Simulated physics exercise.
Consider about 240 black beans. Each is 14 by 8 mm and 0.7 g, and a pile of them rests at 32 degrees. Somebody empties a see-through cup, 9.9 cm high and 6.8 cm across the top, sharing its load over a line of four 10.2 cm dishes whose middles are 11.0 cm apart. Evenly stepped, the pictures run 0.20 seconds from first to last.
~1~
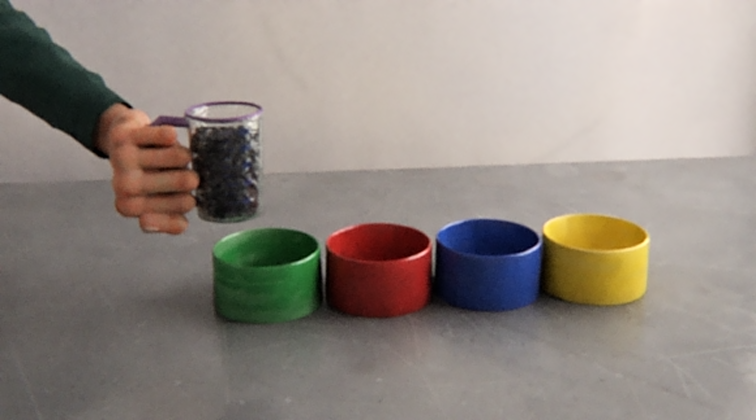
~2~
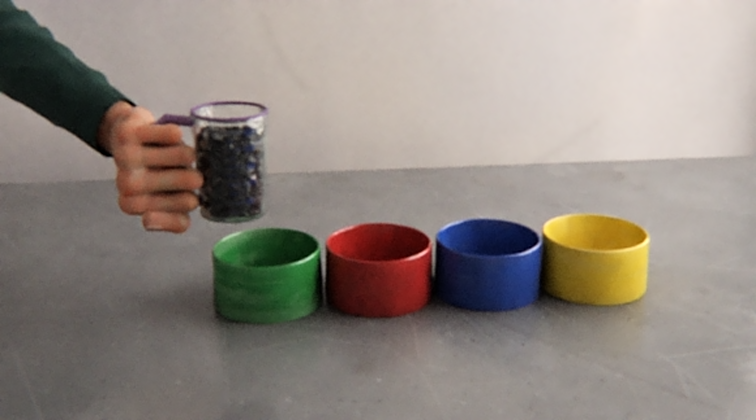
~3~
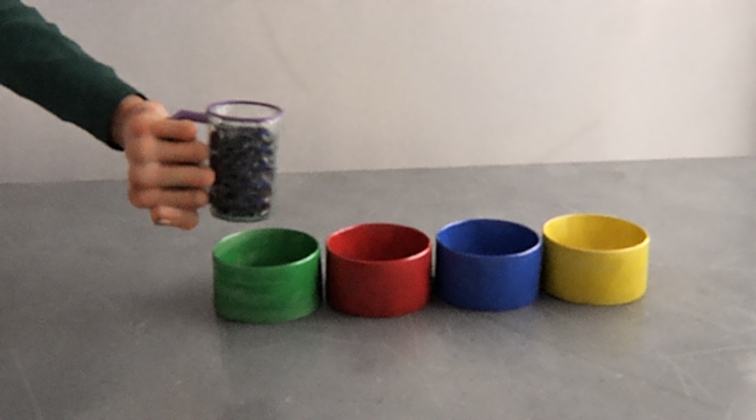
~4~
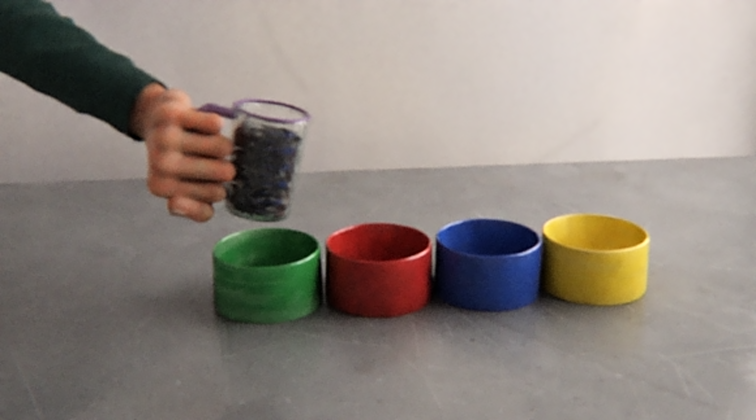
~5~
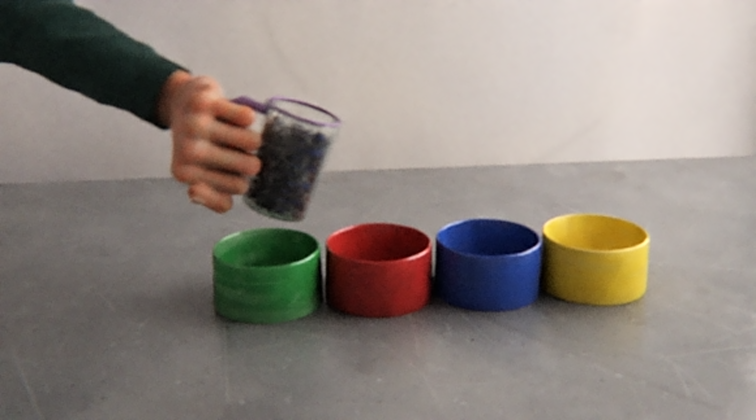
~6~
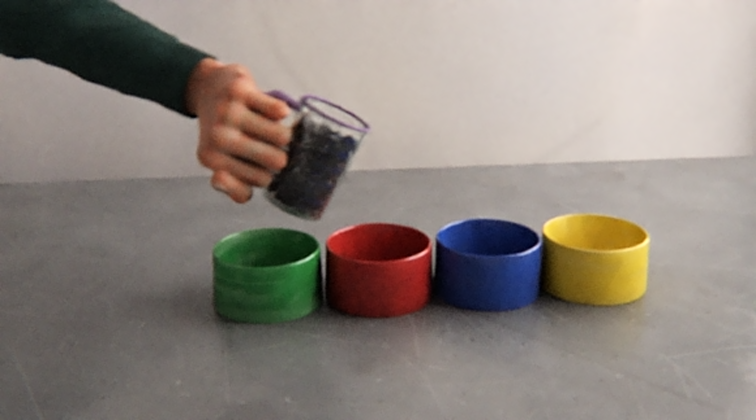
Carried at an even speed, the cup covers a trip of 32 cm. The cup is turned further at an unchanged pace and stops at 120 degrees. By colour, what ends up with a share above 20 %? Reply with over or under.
Red under, blue under, green under, yellow over, counter over.
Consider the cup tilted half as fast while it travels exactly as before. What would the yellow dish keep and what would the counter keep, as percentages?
Then yellow ends at 100 and the counter at 0.
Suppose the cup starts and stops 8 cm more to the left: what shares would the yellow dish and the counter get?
Then I'd expect yellow at 70 and the counter at 20.
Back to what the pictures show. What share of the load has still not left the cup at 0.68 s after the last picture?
About 0 percent of the load.
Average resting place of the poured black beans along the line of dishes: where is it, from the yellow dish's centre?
I'd say about 6 cm, heading up the x axis.
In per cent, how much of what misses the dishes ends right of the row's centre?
Fraction on that side: Around 100 %.
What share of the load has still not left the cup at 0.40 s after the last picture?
Around 90 in a hundred.
Then, 0.24 s after the last picture, tilt 75 degrees; cup holds 100 %.
Then, 0.40 s after the last picture, tilt 106 degrees; cup holds 90 %, yellow 5 %.
Then, 0.68 s after the last picture, tilt 120 degrees; cup holds 0 %, yellow 70 %.
In the end, red 0 %, blue 0 %, green 0 %, yellow 70 %, counter 30 %.
